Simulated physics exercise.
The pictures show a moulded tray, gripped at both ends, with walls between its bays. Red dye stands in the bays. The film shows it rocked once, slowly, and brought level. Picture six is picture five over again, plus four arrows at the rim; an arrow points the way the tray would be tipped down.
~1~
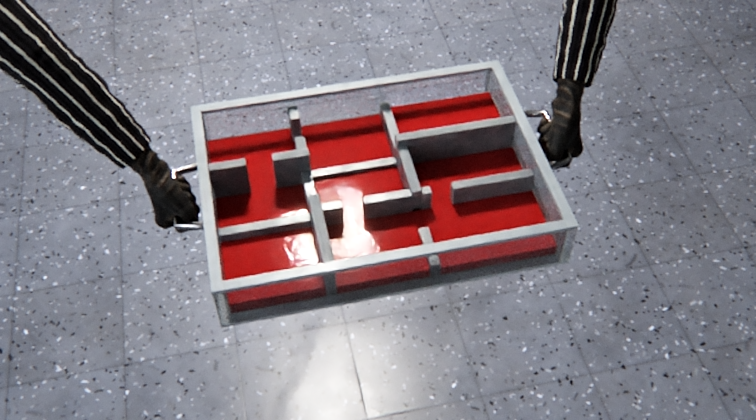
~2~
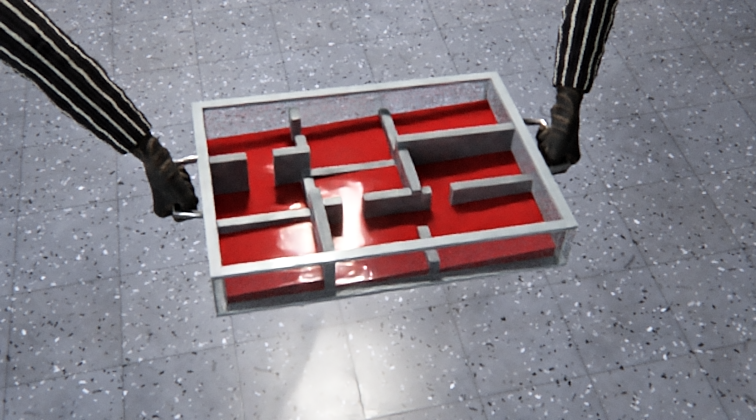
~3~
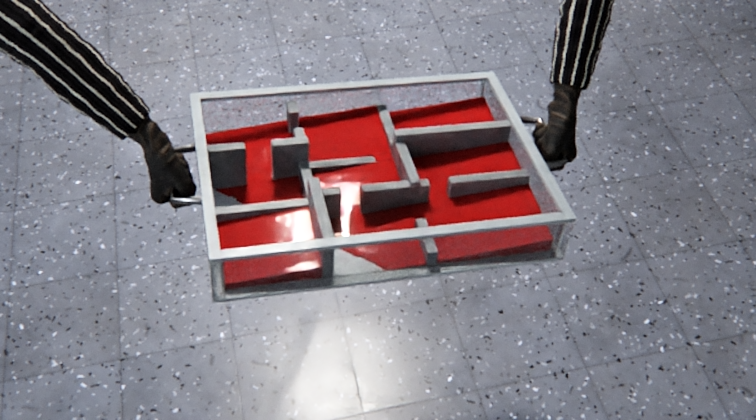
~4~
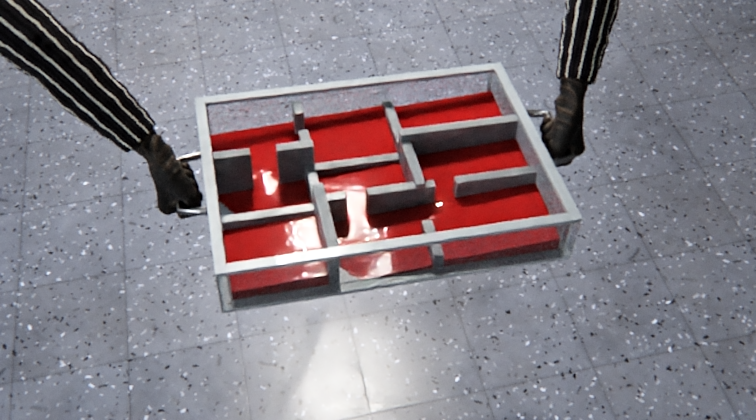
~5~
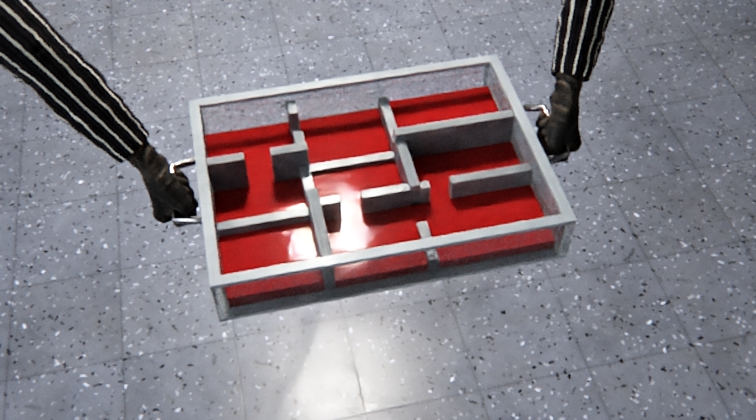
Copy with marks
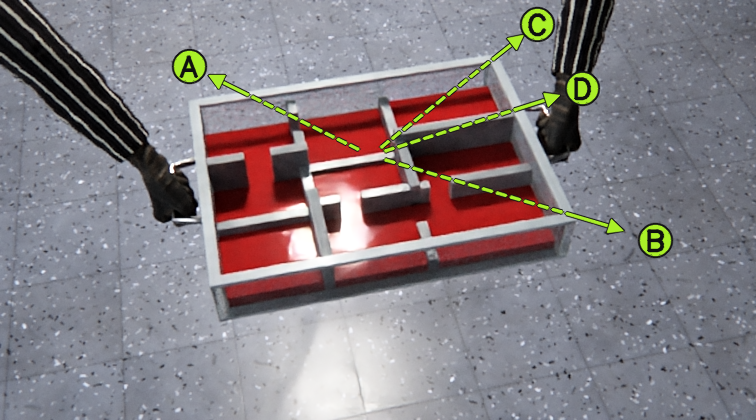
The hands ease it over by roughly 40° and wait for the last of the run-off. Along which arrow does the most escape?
A works best here.
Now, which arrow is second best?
C.
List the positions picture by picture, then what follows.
In the first frame, the tray is level; deepest in the back right bay, at (446, 124), shallowest in the back middle.
In the second frame, tipped about 5° down to the back right; no wall is crossed.
In the third frame, tipped about 8° down to the back right; liquid runs over the wall between the central and back middle bays.
In the fourth frame, tipped about 4° down to the back right; no wall is crossed.
In the fifth frame, the tray is level; deepest in the back right bay, at (445, 118), shallowest in the back middle.
In lime, A ends at (213, 77); B ends at (618, 228); C ends at (519, 38); D ends at (554, 97).
If A is chosen, about 20 % stays in the tray, the largest part in the back left bay.
If B is chosen, about 39 % stays in the tray, the largest part in the front right bay.
If C is chosen, about 27 % stays in the tray, the largest part in the back right bay.
If D is chosen, about 43 % stays in the tray, the largest part in the back right bay.
